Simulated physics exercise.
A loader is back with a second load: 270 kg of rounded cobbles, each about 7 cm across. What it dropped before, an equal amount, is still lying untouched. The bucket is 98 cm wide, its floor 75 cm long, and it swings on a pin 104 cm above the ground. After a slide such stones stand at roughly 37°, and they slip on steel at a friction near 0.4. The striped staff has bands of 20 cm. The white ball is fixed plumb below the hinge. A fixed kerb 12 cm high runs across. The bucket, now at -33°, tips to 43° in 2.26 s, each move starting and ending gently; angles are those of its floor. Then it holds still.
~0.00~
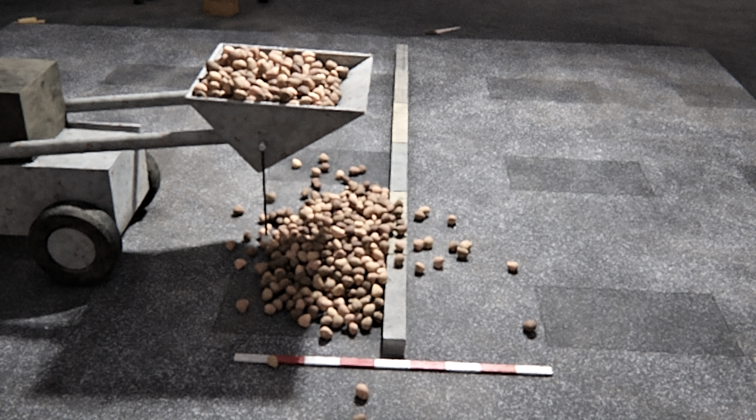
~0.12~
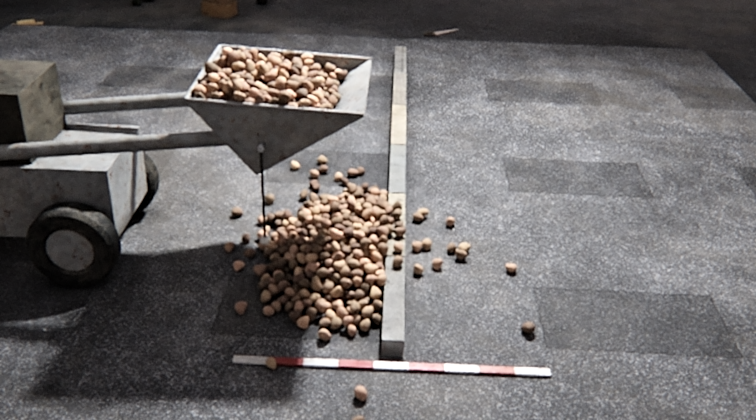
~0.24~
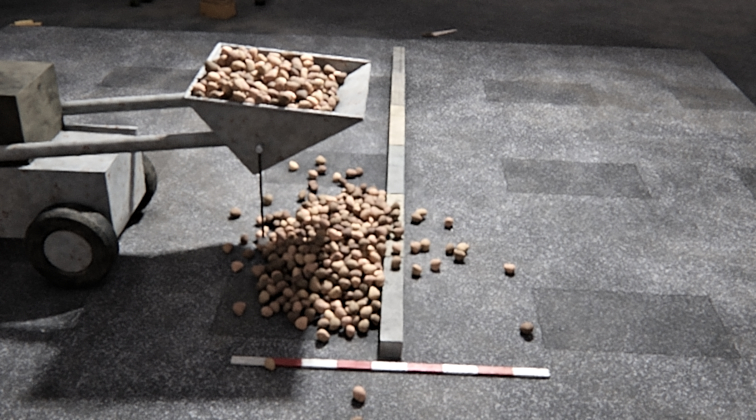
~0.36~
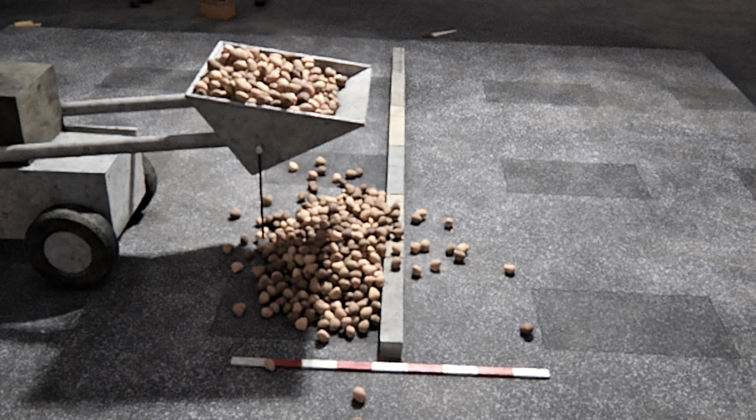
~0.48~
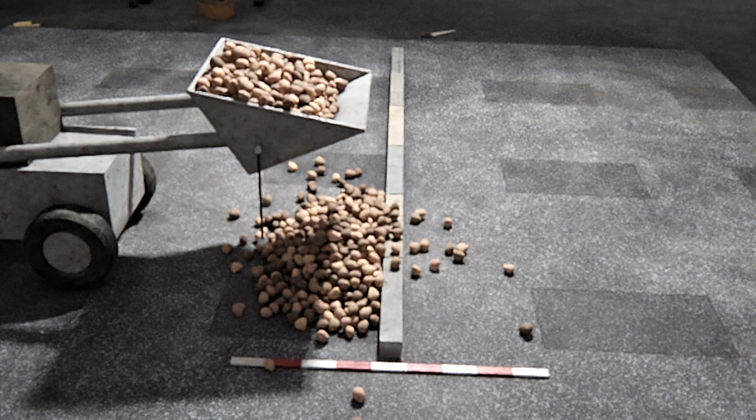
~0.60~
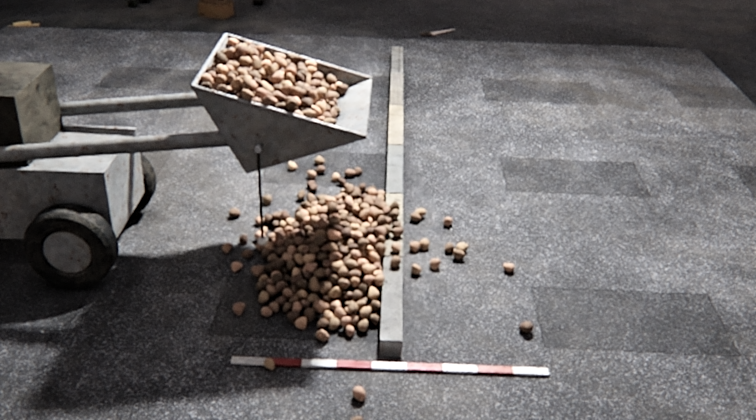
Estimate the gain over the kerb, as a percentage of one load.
Roughly 49 per cent of a load more.
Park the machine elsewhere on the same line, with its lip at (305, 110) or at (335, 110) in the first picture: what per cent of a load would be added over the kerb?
First some 5, then 25 per cent.
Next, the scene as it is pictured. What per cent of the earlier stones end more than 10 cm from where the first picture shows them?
Roughly 5 per cent of them.
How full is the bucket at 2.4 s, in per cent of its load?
Roughly 0 per cent is still inside.
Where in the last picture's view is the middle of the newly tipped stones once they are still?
Near (397, 244).
After 1.7 s the floor is at 31°; in per cent of one load, 78 in the bucket, 119 on this side of the kerb, 3 over the kerb; the foremost stones are at (463, 258).
After 2.4 s the floor is at 43°; in per cent of one load, 1 in the bucket, 158 on this side of the kerb, 41 over the kerb; the foremost stones are at (521, 275).
After 2.7 s the floor is at 43°; in per cent of one load, 0 in the bucket, 151 on this side of the kerb, 49 over the kerb; the foremost stones are at (546, 276).
After 5.1 s the floor is at 43°; in per cent of one load, 0 in the bucket, 149 on this side of the kerb, 51 over the kerb; the foremost stones are at (554, 281). Net gain over the kerb, 49.
